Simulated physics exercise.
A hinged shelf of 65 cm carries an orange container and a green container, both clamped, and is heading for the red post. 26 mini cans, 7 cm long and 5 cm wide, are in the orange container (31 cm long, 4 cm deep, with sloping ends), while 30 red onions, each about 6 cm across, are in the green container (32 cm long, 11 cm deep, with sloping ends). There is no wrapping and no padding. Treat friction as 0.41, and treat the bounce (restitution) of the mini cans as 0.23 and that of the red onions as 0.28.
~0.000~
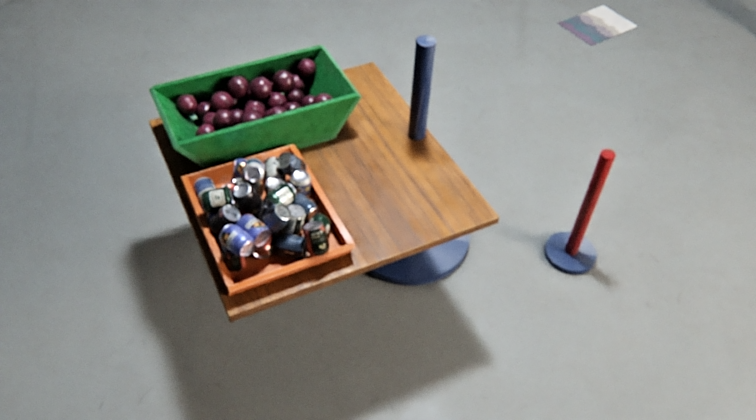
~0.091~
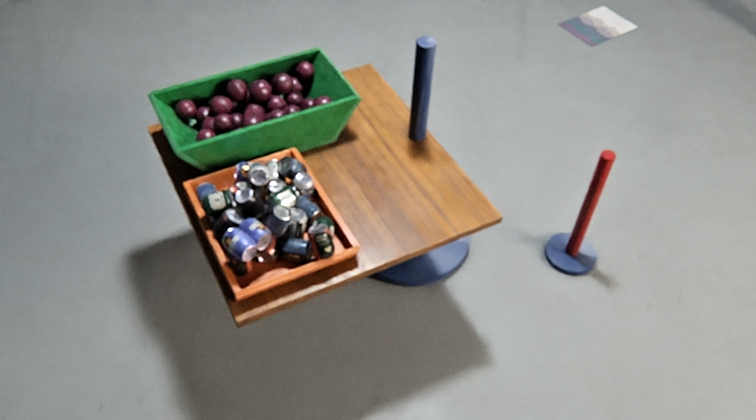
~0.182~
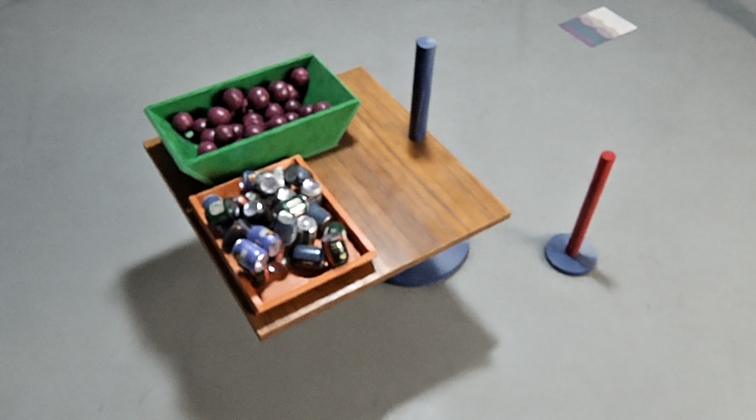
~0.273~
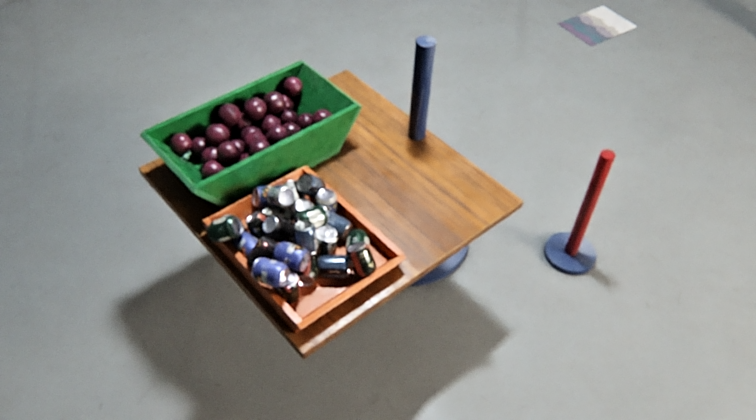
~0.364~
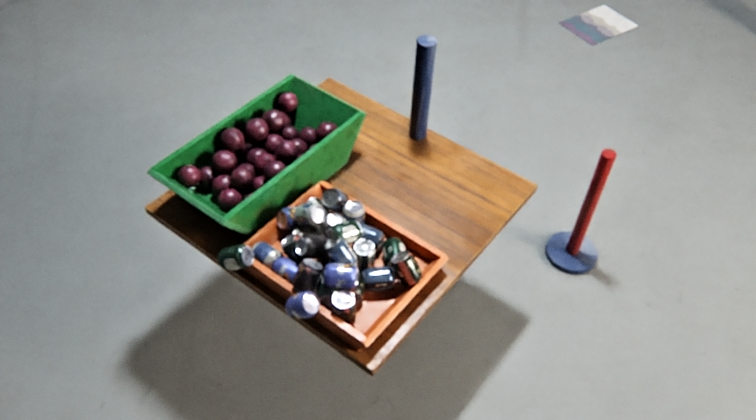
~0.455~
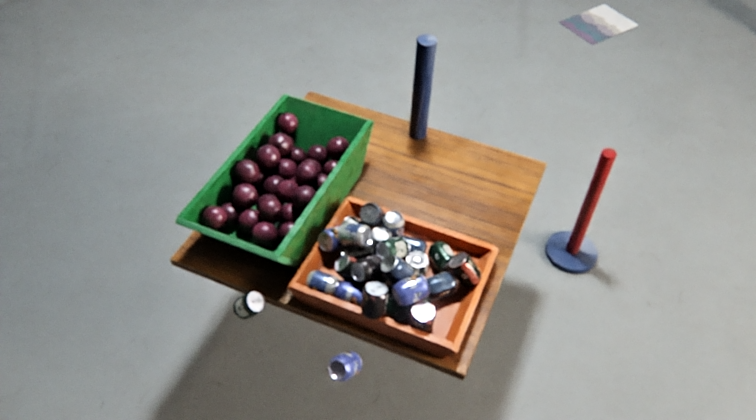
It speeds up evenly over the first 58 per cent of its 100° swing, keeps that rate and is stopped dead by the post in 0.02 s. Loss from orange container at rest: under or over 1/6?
Over 1/6.
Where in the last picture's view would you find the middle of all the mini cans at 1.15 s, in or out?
They're centred near (622, 186).
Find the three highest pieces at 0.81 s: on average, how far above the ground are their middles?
Close to 58 cm up.
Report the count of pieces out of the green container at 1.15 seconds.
At that moment the green container count out stands near 1.
After 0.73 s, end of the swing.
After 0.81 s, orange container 19 in, 7 out and green container 30 in, 0 out.
After 0.93 s, orange container 15 in, 11 out and green container 29 in, 1 out.
After 1.15 s, orange container 13 in, 13 out and green container 29 in, 1 out.
When it is over (at 1.58 s), orange container 13 in, 13 out and green container 29 in, 1 out. Asked share, 13 of 26, 50 per cent.
